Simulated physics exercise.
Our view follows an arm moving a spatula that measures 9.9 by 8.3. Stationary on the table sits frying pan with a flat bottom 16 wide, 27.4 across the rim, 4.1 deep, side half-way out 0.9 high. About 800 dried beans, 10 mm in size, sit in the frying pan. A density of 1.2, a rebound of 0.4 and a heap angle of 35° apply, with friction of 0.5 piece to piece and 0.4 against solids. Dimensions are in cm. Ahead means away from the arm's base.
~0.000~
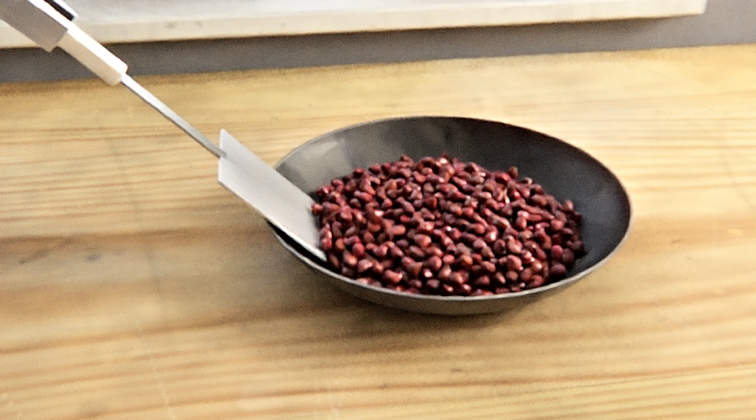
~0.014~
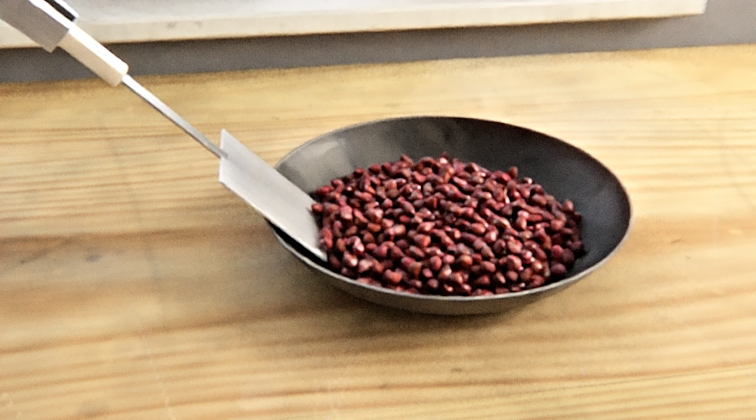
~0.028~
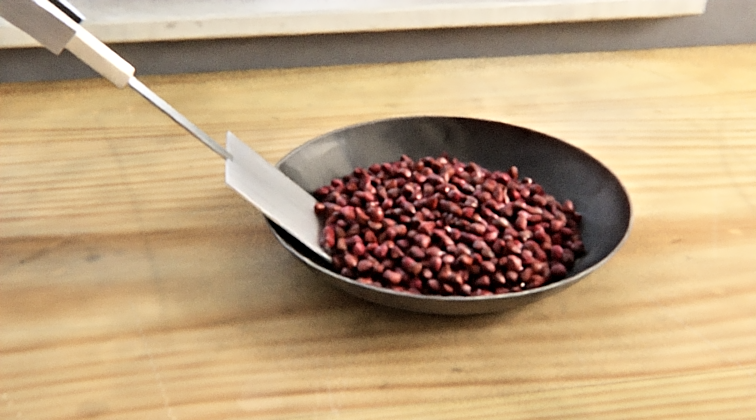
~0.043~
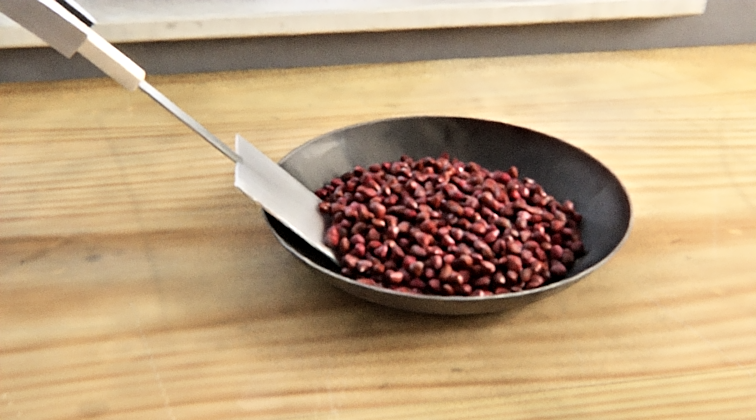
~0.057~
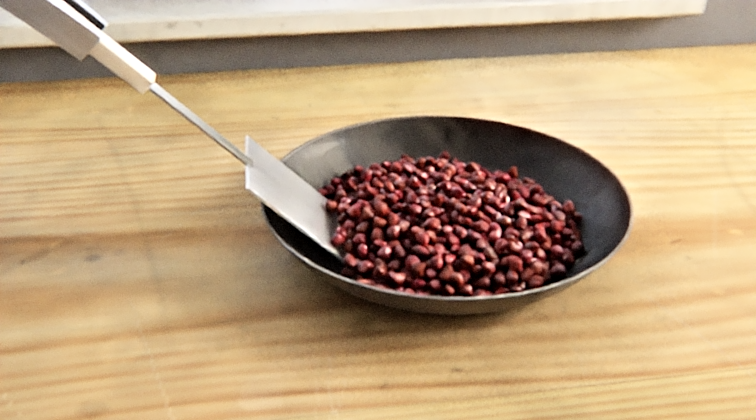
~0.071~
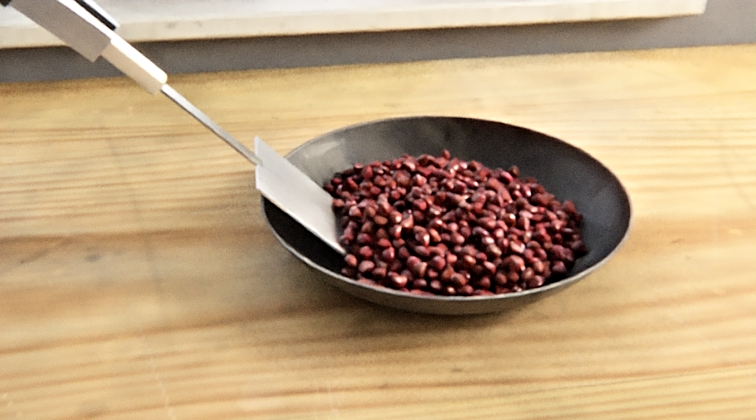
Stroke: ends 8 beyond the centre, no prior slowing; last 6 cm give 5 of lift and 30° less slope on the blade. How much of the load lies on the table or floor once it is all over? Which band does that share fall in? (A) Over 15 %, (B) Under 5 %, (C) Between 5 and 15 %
Under 5 %.
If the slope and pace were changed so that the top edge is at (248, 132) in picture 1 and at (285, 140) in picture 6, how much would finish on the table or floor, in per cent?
It comes to something like 5 %, give or take.
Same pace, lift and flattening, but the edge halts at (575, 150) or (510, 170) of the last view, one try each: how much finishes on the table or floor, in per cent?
The two tries give near 10 and near 0 in a hundred.
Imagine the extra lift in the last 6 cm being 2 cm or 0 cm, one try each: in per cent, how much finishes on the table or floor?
I'd put it near 5 in a hundred, then near 5 in a hundred.
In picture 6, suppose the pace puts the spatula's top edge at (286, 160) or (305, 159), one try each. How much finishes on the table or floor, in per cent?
Estimates: About 15 %, about 20 %.
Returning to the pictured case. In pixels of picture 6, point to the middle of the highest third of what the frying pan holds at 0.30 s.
It is centred at roughly (537, 190).
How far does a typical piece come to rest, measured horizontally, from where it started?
Somewhere about 4 centimetres, I'd say.
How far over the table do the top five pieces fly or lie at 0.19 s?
I'd put it close to 4 cm.
After 0.19 s, sloping 46°, highest piece 4 above the table; 804 in the frying pan.
After 0.30 s, sloping 35°, highest piece 5 above the table; 804 in the frying pan.
After 0.56 s, sloping 16°, highest piece 6 above the table; 792 in the frying pan, 11 on the table or floor, 1 on the blade or in flight.
After 1.61 s, sloping 16°, highest piece 6 above the table; 788 in the frying pan, 16 on the table or floor.
In the end, 788 in the frying pan, 16 on the table or floor. That is 2 % on the table or floor.
